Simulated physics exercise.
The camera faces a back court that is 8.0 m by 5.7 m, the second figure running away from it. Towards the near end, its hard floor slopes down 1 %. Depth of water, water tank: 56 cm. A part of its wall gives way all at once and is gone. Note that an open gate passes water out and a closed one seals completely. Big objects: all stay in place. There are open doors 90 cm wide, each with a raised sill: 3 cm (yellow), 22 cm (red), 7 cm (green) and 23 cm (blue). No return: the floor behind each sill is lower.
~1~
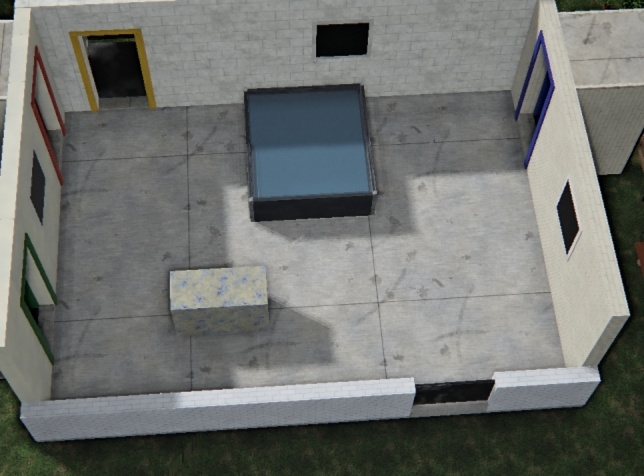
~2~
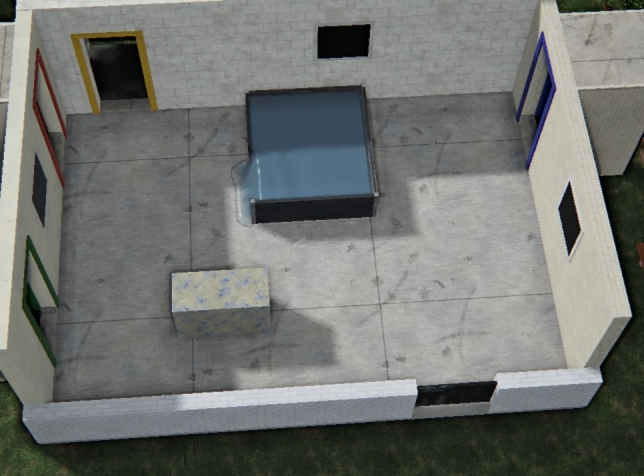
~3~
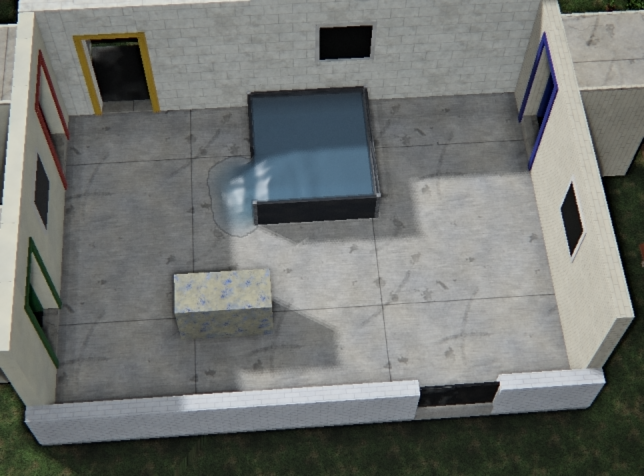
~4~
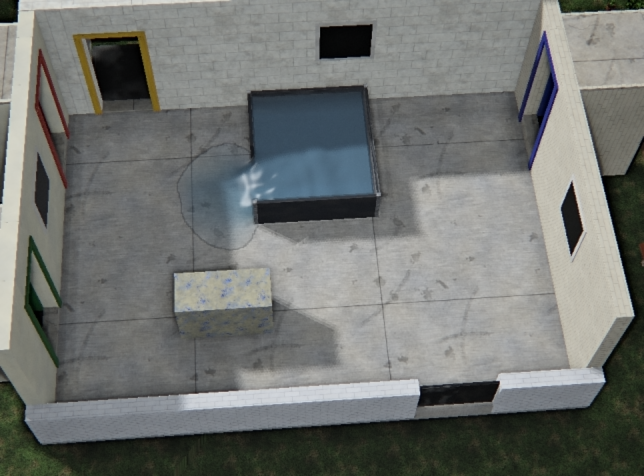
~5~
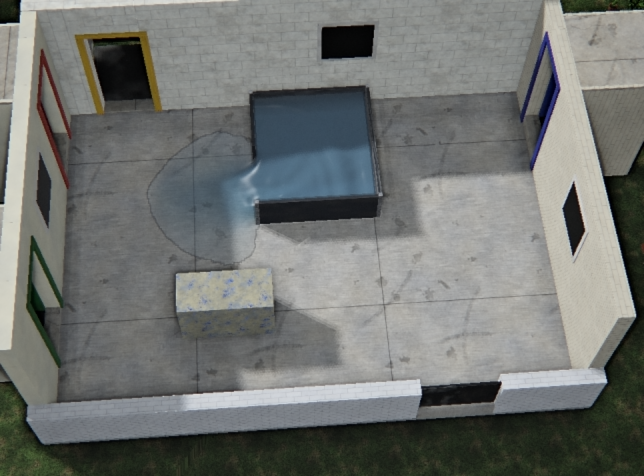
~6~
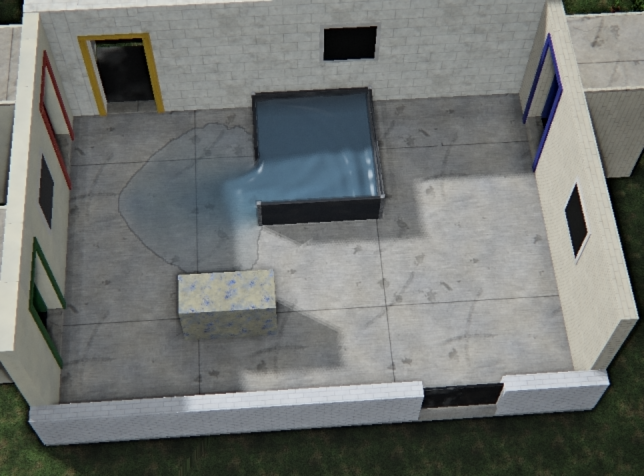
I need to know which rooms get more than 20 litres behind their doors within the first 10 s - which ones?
At the yellow door the amount will overshoot the limit, at the red door the amount will not overshoot the limit, at the green door the amount will overshoot the limit, at the blue door the amount will not overshoot the limit.
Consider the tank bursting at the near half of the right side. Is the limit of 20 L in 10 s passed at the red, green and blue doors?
Against that limit: Red under, green not over, blue below.
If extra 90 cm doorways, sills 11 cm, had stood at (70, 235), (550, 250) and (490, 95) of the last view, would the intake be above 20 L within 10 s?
Per doorway, in order: Sufficient / insufficient / insufficient.
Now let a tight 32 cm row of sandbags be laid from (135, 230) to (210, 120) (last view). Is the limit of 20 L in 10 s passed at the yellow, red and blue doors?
Then the yellow door is short of it, the red door short of it, the blue door short of it.
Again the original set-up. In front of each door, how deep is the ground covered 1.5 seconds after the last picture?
Yellow 4 cm, red 22 cm, green 15 cm, blue 0 cm.
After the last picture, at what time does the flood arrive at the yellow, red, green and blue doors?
Arrival: Yellow 0.6 s, red 0.5 s, green 1.1 s, blue not within the 10 s.
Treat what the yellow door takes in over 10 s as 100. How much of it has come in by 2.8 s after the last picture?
Roughly 25%.
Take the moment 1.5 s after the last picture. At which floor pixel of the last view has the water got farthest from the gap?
That would be close to (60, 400).
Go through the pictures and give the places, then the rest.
The first picture shows the water tank at (308, 143) is whole and still, 56 cm deep.
In the second picture, the front is at (244, 165), 0.6 m from the gap at (254, 188); 0.2 m2 of floor is under water; 56 cm left at the back of the water tank.
In the third picture, water pours out at (256, 189) and has run 0.9 m, to (215, 170); typically 9 cm deep outside, 56 cm at the water tank's back.
In the fourth picture, the front is at (184, 180), 1.3 m from the gap at (256, 189); 1.8 m2 of floor is under water; 56 cm left at the back of the water tank.
In the fifth picture, the front is at (154, 191), 1.8 m from the gap at (258, 189); 2.9 m2 of floor is under water; 56 cm left at the back of the water tank.
In the sixth picture, water pours out at (260, 190) and has run 2.3 m, to (127, 191); typically 4 cm deep outside, 50 cm at the water tank's back.
Then, 0.7 s after the last picture water covers 25 % of the floor and is deepest (32 cm) near (252, 205); yellow door 2 cm at the sill, 0 L in, red door 12 cm at the sill, 0 L in, green door not reached, blue door not reached.
Then, 1.5 s after the last picture water covers 30 % of the floor and is deepest (28 cm) near (74, 127); yellow door 4 cm at the sill, 1 L in, red door 22 cm at the sill, 0 L in, green door 15 cm at the sill, 3 L in, blue door not reached.
Then, 2.8 s after the last picture water covers 35 % of the floor and is deepest (28 cm) near (59, 422); yellow door 12 cm at the sill, 31 L in, red door 18 cm at the sill, 0 L in, green door 12 cm at the sill, 31 L in, blue door not reached.
Then, 5.3 s after the last picture water covers 60 % of the floor and is deepest (19 cm) near (59, 422); yellow door 9 cm at the sill, 93 L in, red door 12 cm at the sill, 1 L in, green door 11 cm at the sill, 51 L in, blue door not reached.
Then, 9.3 s after the last picture water covers 75 % of the floor and is deepest (14 cm) near (59, 422); yellow door 4 cm at the sill, 134 L in, red door 5 cm at the sill, 1 L in, green door 11 cm at the sill, 84 L in, blue door not reached.
